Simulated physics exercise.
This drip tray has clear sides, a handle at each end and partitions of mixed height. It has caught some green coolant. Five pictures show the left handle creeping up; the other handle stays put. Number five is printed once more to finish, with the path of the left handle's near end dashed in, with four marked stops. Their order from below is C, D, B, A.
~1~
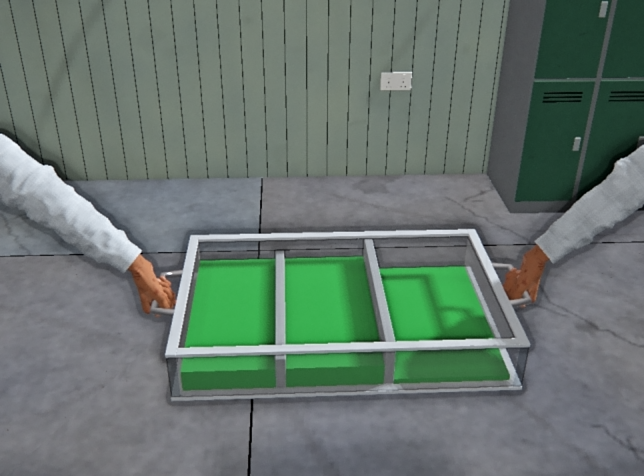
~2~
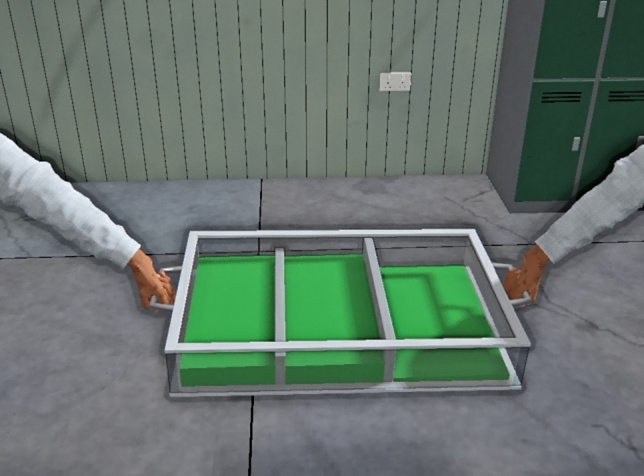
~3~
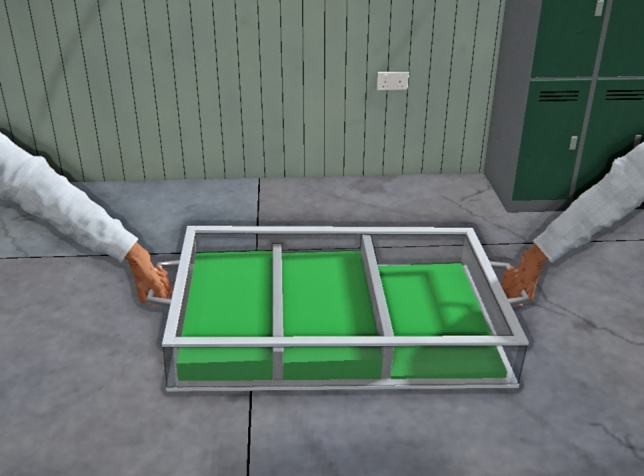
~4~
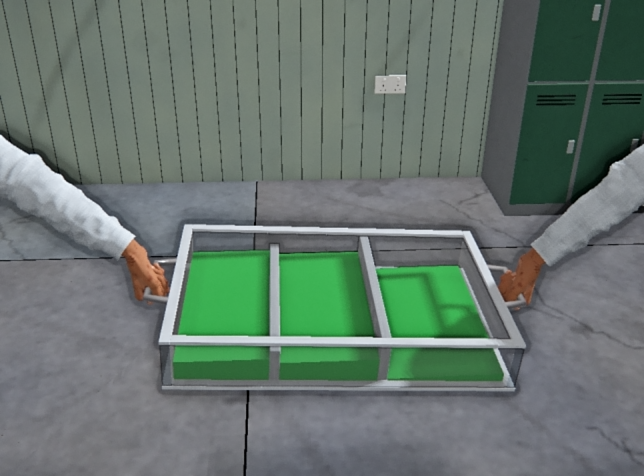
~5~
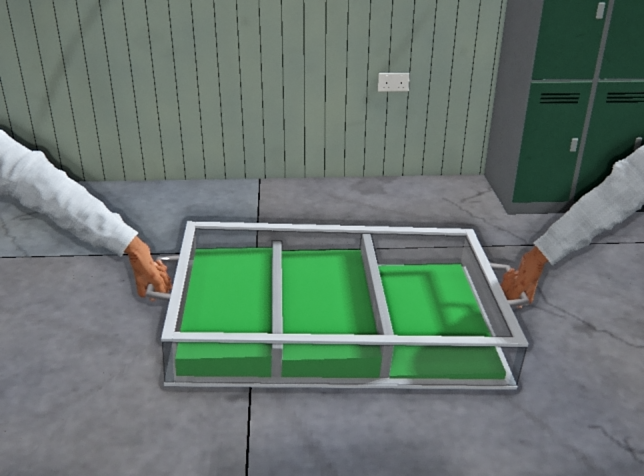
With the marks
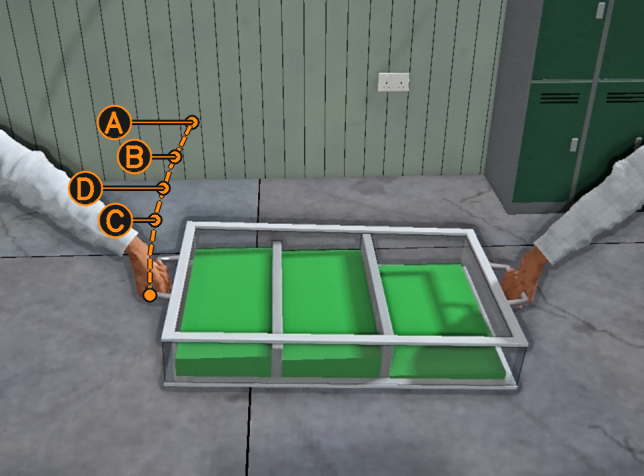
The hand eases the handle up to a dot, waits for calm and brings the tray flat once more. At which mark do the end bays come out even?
Use stop B.
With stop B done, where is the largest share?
It is the middle one.
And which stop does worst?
C.
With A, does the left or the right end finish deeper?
The right one.
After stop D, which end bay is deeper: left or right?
The left one.
On the marked copy, A at (192, 122); B at (174, 156); C at (155, 220); D at (163, 188).
For stop A, the right end bay stands much deeper than the other; nothing spills.
For stop B, the two end bays stand about equally deep; nothing spills.
For stop C, the left end bay stands much deeper than the other; nothing spills.
For stop D, the left end bay stands much deeper than the other; nothing spills.
